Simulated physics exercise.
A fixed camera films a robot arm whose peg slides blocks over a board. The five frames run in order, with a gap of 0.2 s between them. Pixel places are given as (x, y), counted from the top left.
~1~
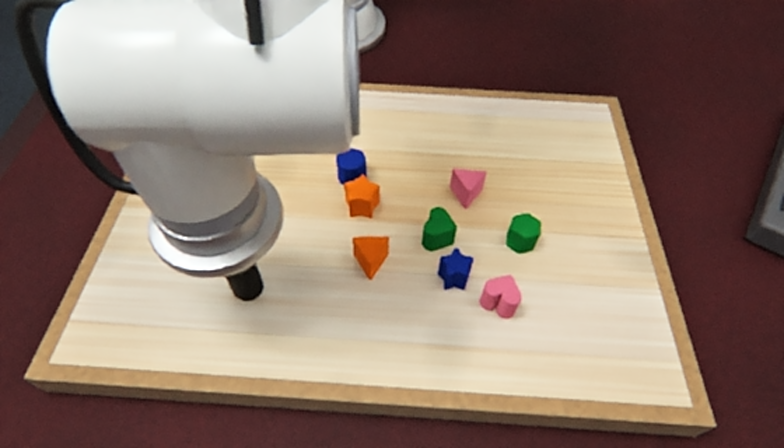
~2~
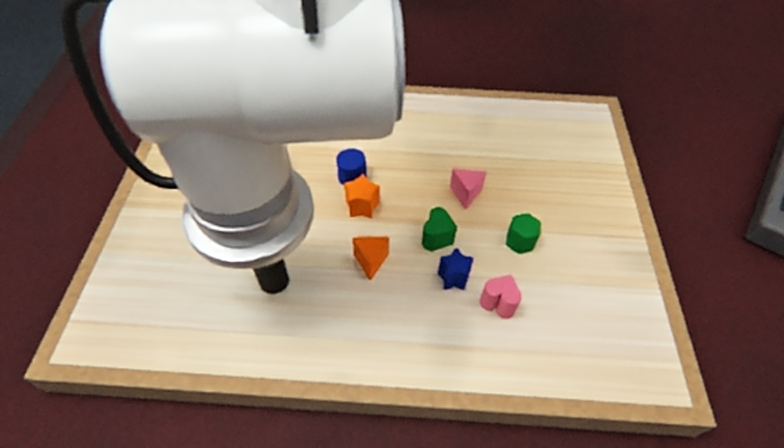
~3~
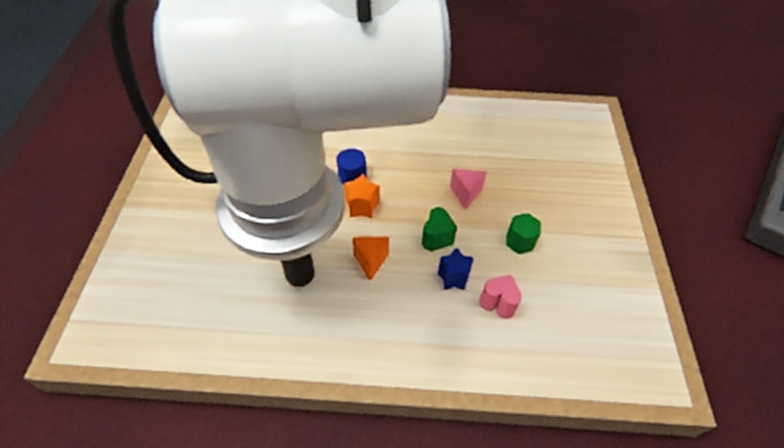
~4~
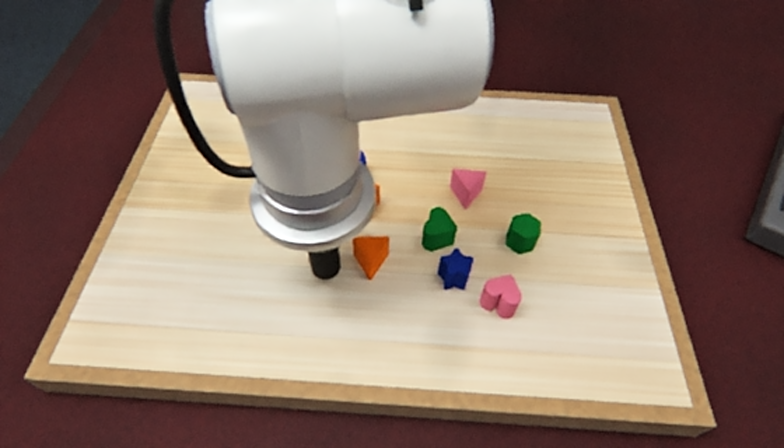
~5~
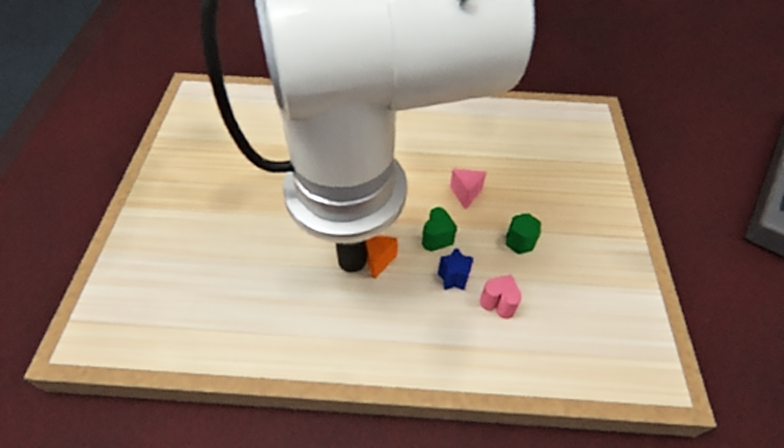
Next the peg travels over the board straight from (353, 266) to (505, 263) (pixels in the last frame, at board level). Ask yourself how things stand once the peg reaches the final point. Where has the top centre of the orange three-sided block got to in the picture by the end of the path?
Final place: (509, 225).
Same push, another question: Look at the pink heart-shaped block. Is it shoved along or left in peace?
By the last moment of the path, the pink heart-shaped block has shifted.
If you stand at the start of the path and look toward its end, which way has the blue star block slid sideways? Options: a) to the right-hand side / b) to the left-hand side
It's a.
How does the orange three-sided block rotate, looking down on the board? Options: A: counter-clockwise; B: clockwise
My answer is option A.
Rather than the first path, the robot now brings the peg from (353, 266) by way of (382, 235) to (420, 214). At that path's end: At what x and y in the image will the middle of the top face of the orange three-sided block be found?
My prediction: (398, 236).
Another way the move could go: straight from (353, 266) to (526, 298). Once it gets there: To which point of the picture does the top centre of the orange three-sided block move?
The centre of its top will be at (417, 238).
What follows on the original path. One third of the way, peg at (405, 260); orange three-sided block at (431, 243).
Two thirds of the way, peg at (458, 260); orange three-sided block at (482, 238); green heart-shaped block at (443, 218); blue star block at (482, 271), turned 40° clockwise.
At the end, peg at (507, 258); orange three-sided block at (509, 225), turned 60° anticlockwise; green heart-shaped block at (443, 218); blue star block at (500, 273), turned 105° clockwise; pink heart-shaped block at (513, 300); green six-sided block at (534, 221), turned 20° clockwise.
